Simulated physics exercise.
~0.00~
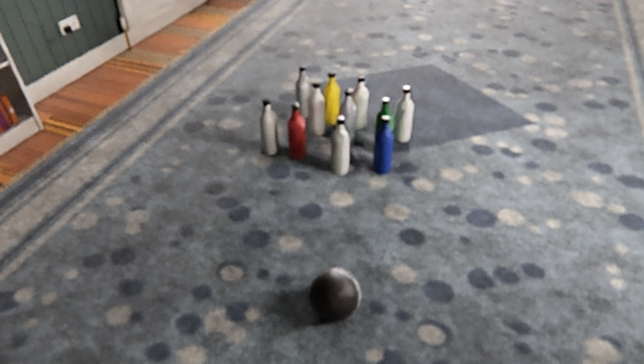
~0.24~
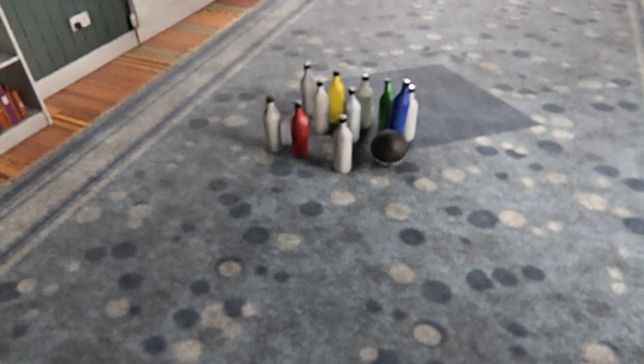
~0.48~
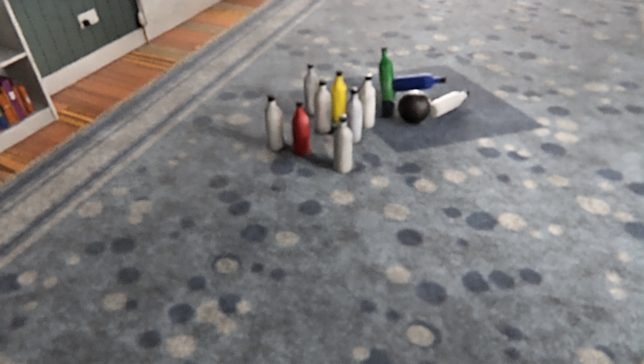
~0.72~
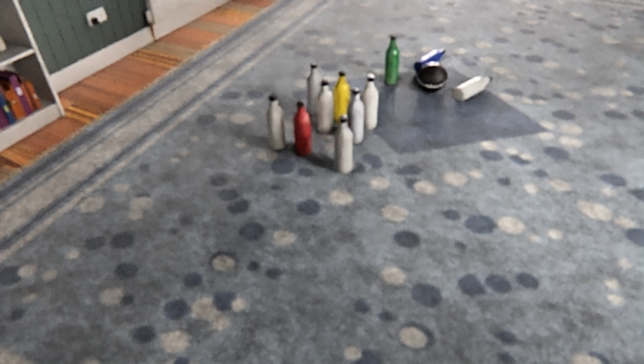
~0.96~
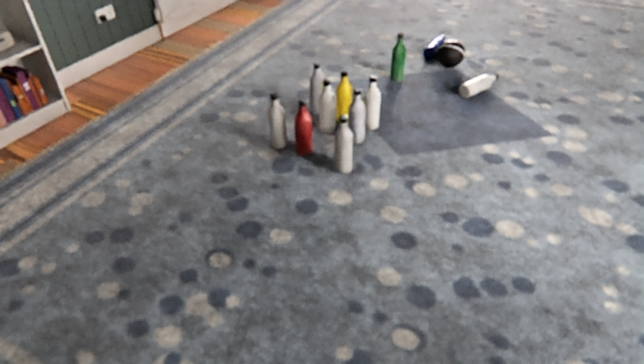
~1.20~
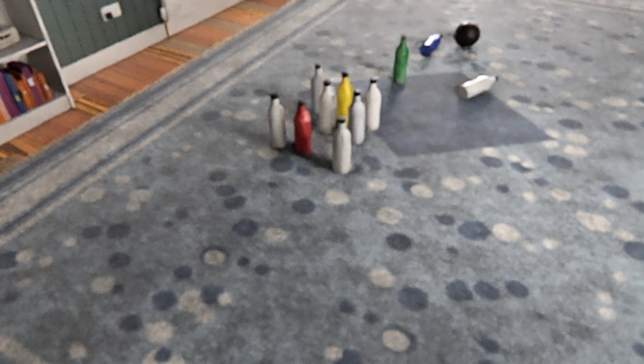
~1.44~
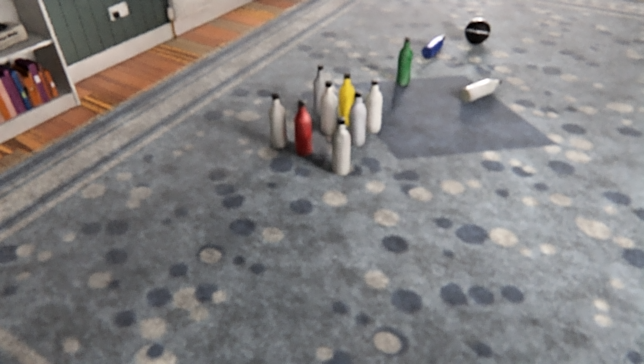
A dark ball rolled across a spotted grey carpet into the right side of a group of capped bottles, knocked over a blue one and a white one, and rolled on toward the back, leaving the green, red, yellow and other bottles standing.
